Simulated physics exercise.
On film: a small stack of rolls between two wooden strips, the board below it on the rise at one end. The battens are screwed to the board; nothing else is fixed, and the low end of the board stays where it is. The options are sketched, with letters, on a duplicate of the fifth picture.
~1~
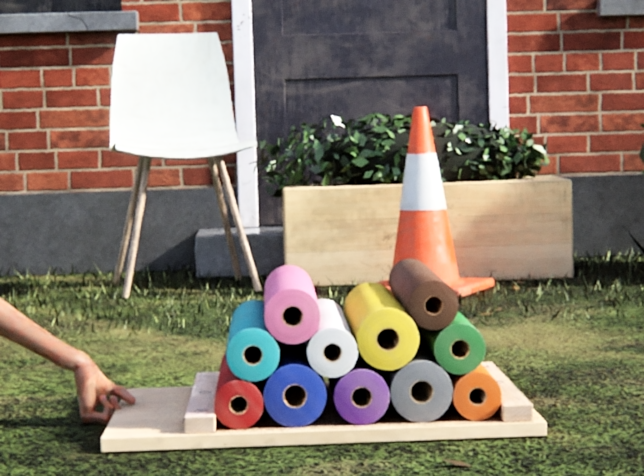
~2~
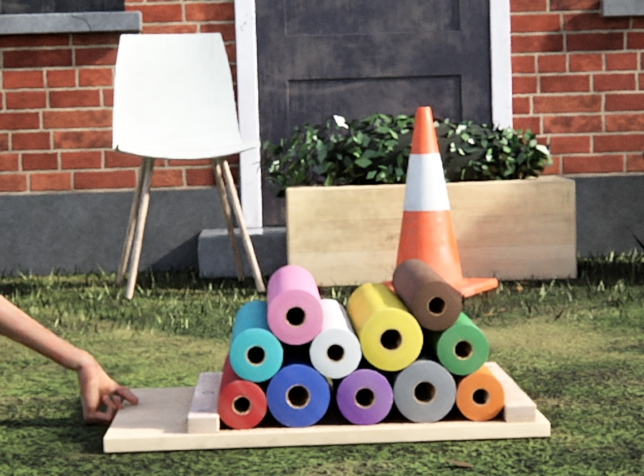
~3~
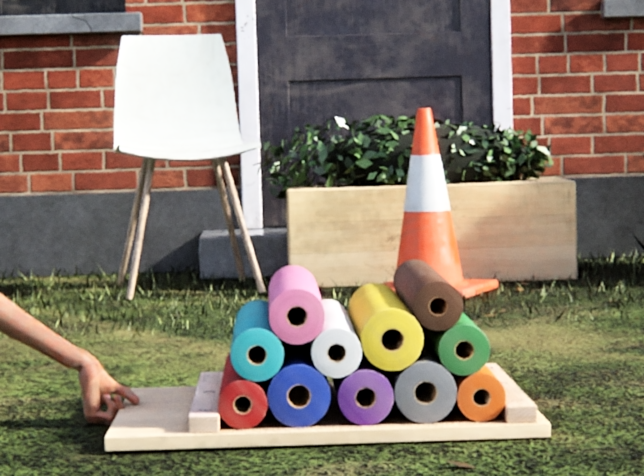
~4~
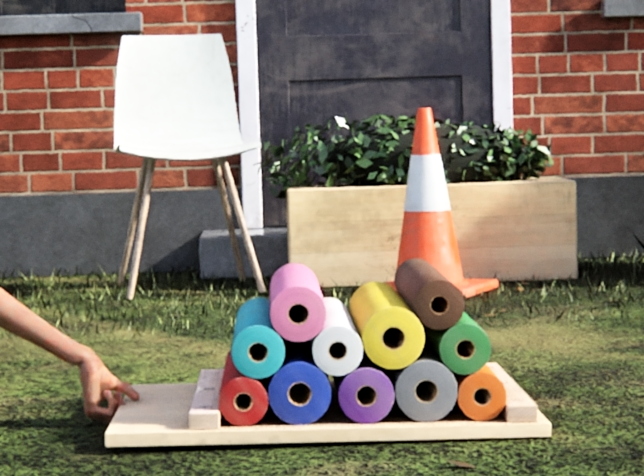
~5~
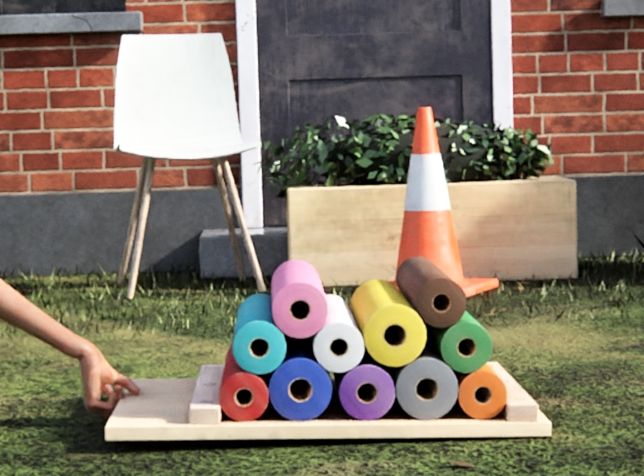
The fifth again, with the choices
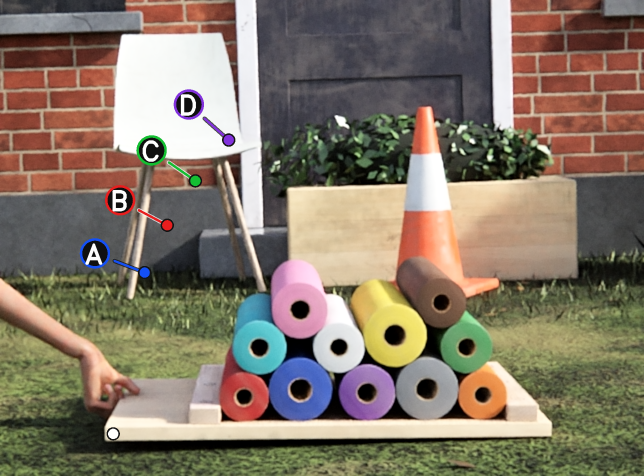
The clip opens on a stack of colourful rolls between two wooden strips on a board on the grass, with a hand at its left end. The view shifts very slightly at first, then the hand raises that end a tiny amount, while the rolls stay stacked with barely any visible movement.
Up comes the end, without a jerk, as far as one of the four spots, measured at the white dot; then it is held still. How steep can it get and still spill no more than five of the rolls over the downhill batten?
Stop at C.
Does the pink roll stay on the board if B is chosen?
No.
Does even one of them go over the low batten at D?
Yes, at D.
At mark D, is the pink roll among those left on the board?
No, with D.
On the marked copy, A at (145, 273); B at (167, 225); C at (195, 181); D at (229, 140); the white dot at (113, 434).
With C. Early on, board at 20°.
Further on, board at 37°.
At the end, board at 37°, five over the low batten.
As for the rest, A two over the low batten (green, brown); B five over the low batten; D eleven over the low batten.
